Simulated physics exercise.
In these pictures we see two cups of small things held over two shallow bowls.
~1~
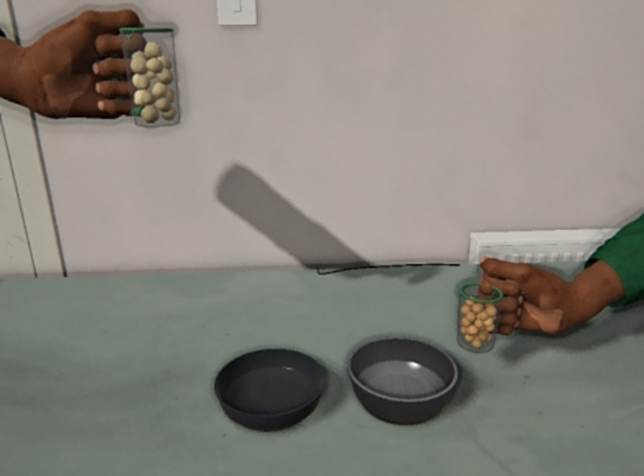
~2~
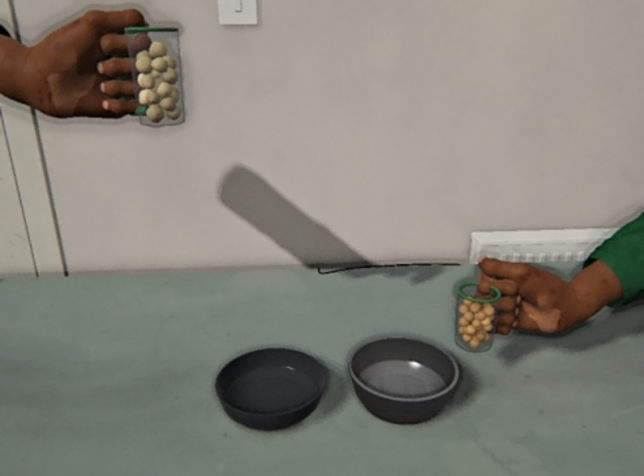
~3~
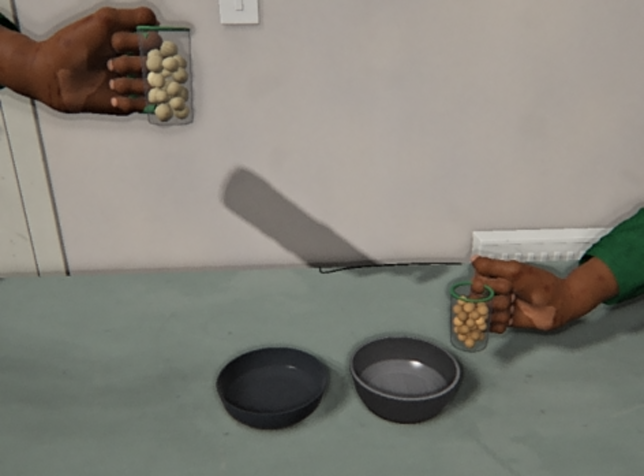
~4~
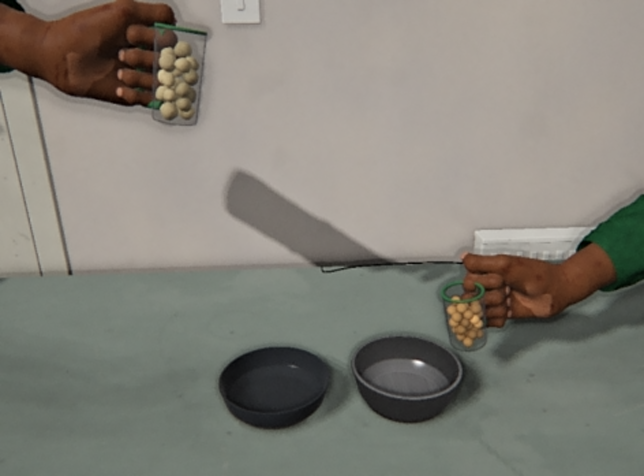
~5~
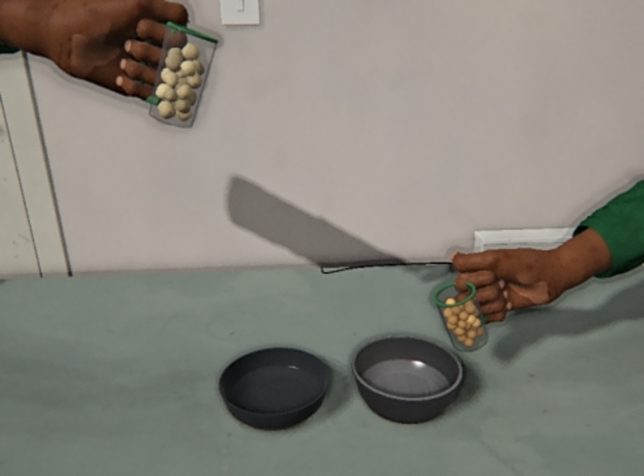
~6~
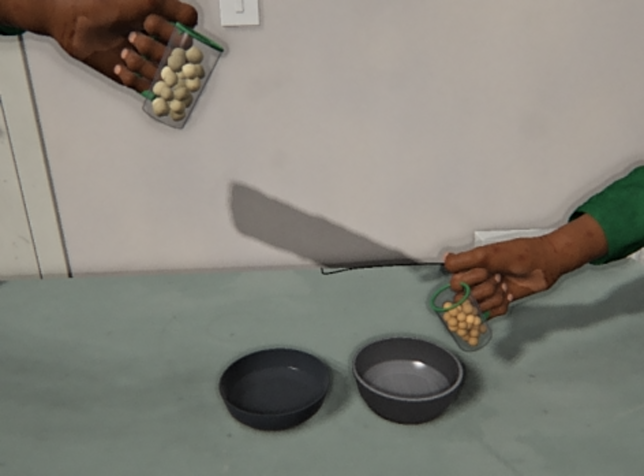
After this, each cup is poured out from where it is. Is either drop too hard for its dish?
On the left the dish: Expect some spillage there; right: Expect zero spillage there.
Then, 0.44 s past the last view, left, all still in the cup; right, all still in the cup.
Then, 0.91 s past the last view, left, all still in the cup; right, nearly all still in the cup, a stray few in the air.
Then, 1.47 s past the last view, left, about a quarter in the dish, most in the air; right, all in the dish.
Finally, left, about half in the dish, about half outside the dish; right, all in the dish, none outside the dish.
